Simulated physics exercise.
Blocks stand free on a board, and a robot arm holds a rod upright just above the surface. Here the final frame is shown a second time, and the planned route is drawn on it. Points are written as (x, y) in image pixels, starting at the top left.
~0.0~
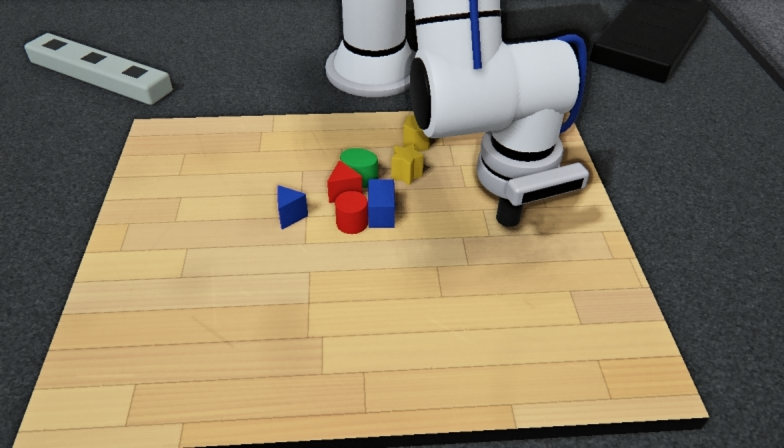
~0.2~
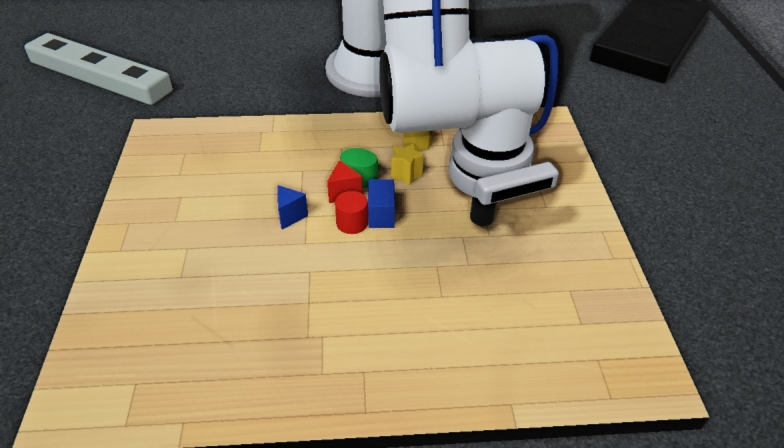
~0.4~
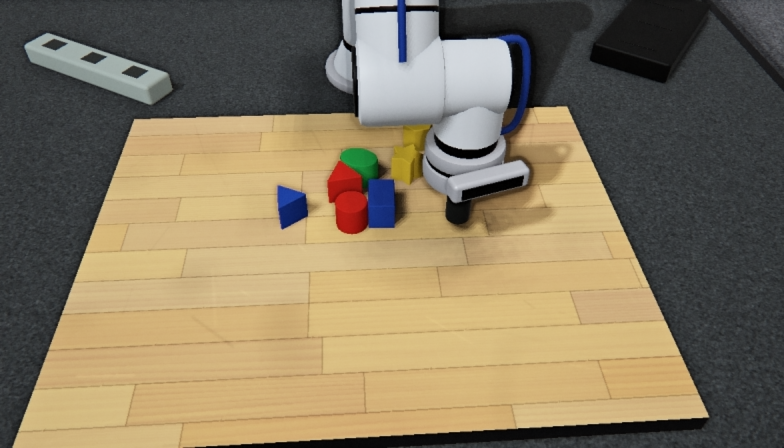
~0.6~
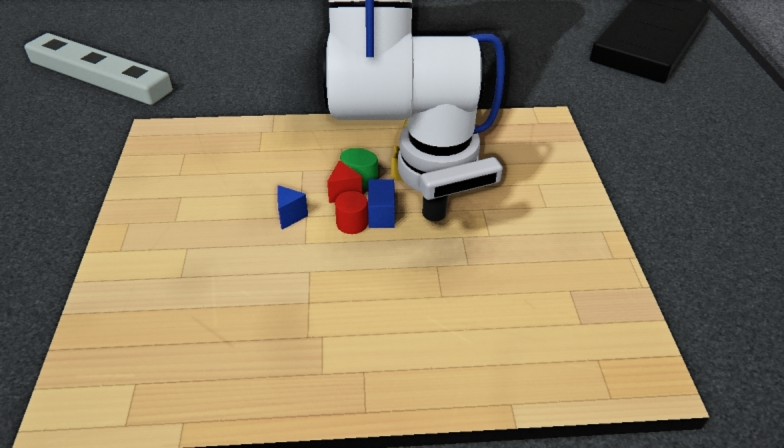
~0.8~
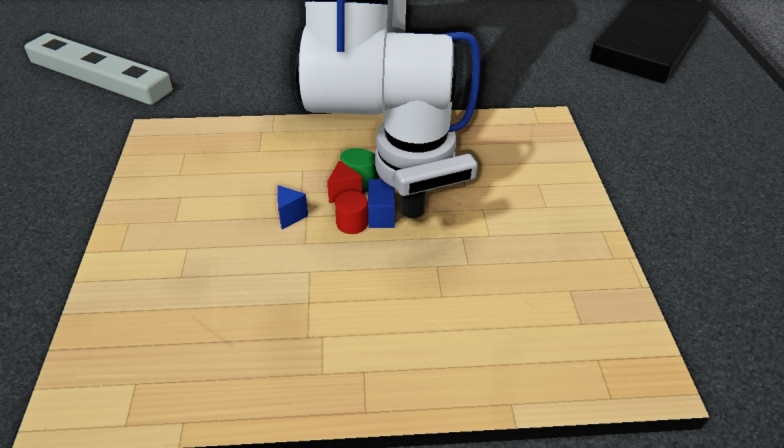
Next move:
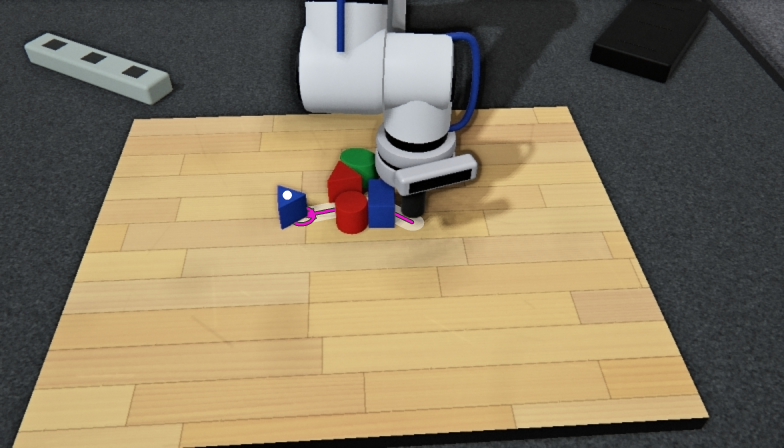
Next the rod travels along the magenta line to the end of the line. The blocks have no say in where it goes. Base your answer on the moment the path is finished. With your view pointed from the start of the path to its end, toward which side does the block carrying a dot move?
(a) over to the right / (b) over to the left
My answer is option b.
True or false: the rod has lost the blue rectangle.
That is false.
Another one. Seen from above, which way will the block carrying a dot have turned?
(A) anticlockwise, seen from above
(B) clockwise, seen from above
The answer is B.
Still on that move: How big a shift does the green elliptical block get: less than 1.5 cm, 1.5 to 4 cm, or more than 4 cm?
Once the path ends, it will sit under 1.5 cm from where it is now.
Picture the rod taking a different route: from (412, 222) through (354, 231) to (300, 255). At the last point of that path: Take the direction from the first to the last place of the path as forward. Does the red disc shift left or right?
It's going to go right.
The drawn path runs from (412, 222) by way of (379, 207) and (341, 208) to (302, 216); the dot is on the blue three-sided block.
The first path, step by step. One third of the way, rod at (379, 195); red three-sided block at (339, 170); red disc at (329, 202); blue rectangle at (354, 188), turned 20° anticlockwise.
Two thirds of the way, rod at (339, 197); blue three-sided block at (281, 196); red three-sided block at (335, 167); red disc at (296, 212); blue rectangle at (316, 195), turned 40° anticlockwise.
At the end, rod at (301, 204); blue three-sided block at (245, 207), turned 20° clockwise; red three-sided block at (335, 167); red disc at (263, 227); green elliptical block not moved; blue rectangle at (278, 205), turned 45° anticlockwise.
